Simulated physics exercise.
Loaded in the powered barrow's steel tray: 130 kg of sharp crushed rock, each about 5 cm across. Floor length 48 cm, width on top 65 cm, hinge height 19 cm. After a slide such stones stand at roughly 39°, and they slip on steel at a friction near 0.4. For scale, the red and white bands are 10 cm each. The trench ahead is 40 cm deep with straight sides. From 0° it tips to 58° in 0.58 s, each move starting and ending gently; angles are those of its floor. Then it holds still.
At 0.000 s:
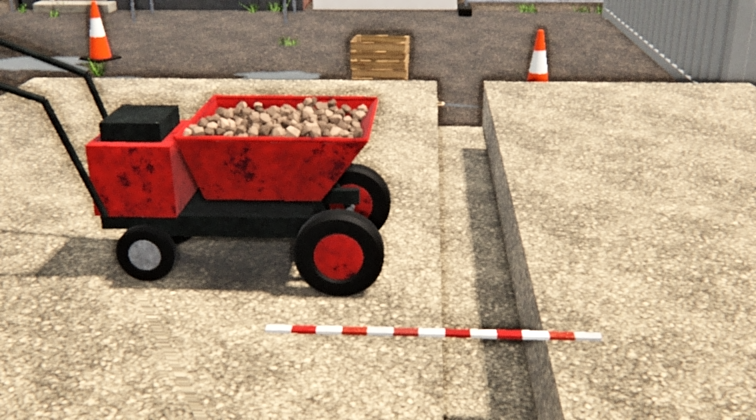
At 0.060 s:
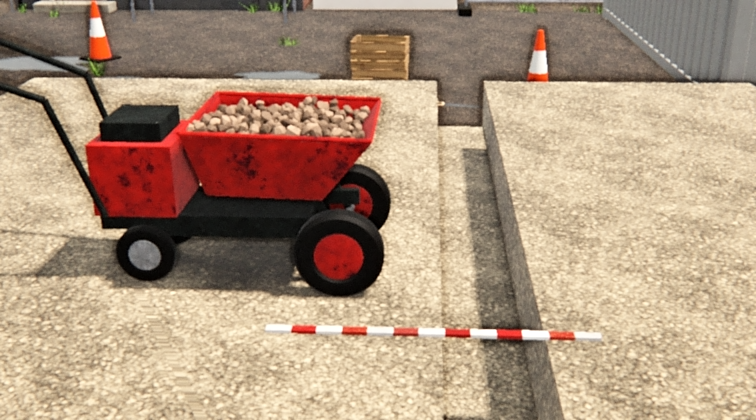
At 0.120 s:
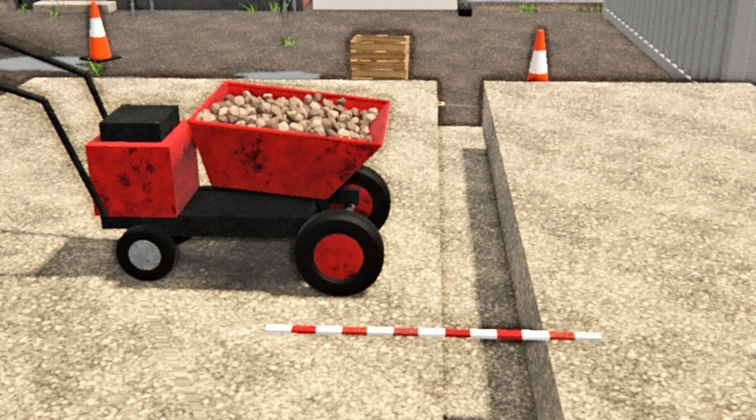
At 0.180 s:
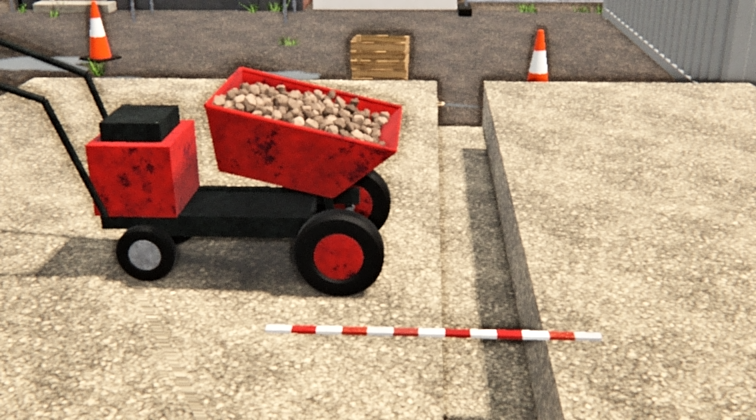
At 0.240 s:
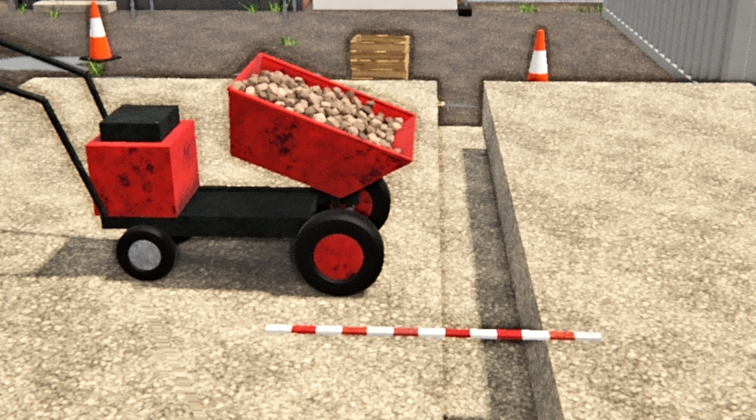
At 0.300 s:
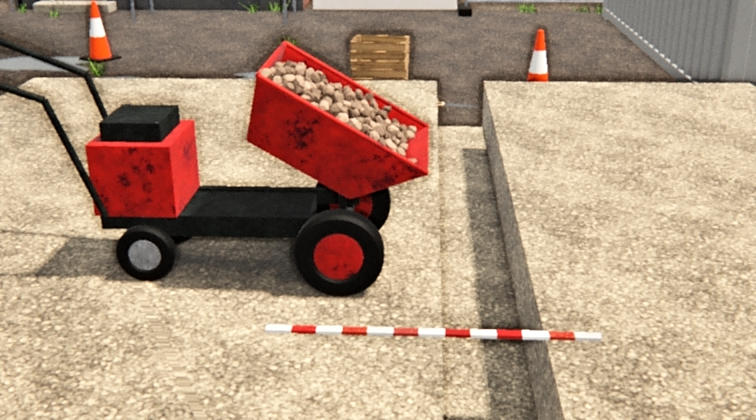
We see a red powered barrow loaded with brownish stones standing beside a trench; its tray begins level, then tilts steadily toward the right, the rear end rising while the wheels stay in place and the stones remain inside.
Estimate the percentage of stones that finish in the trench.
Close to 33 in a hundred.
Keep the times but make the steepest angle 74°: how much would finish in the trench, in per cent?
Then about 65 per cent.
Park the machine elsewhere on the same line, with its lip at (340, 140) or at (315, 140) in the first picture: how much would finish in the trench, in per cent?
Near 45 per cent from the first place, 45 from the second.
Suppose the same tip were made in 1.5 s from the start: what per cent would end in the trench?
In that case some 25 per cent.
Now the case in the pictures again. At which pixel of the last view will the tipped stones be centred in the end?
Near (510, 332).
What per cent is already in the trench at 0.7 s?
Some 10 per cent.
After 0.4 s the floor is at 48°; 100 % in the tray; the foremost stones are at (432, 166).
After 0.7 s the floor is at 58°; 91 % in the tray, 9 % in the trench; the foremost stones are at (512, 241).
After 1.0 s the floor is at 58°; 60 % in the tray, 25 % in the trench, 15 % past the trench; the foremost stones are at (641, 269).
After 3.0 s the floor is at 58°; 52 % in the tray, 33 % in the trench, 16 % past the trench; the foremost stones are at (737, 272).
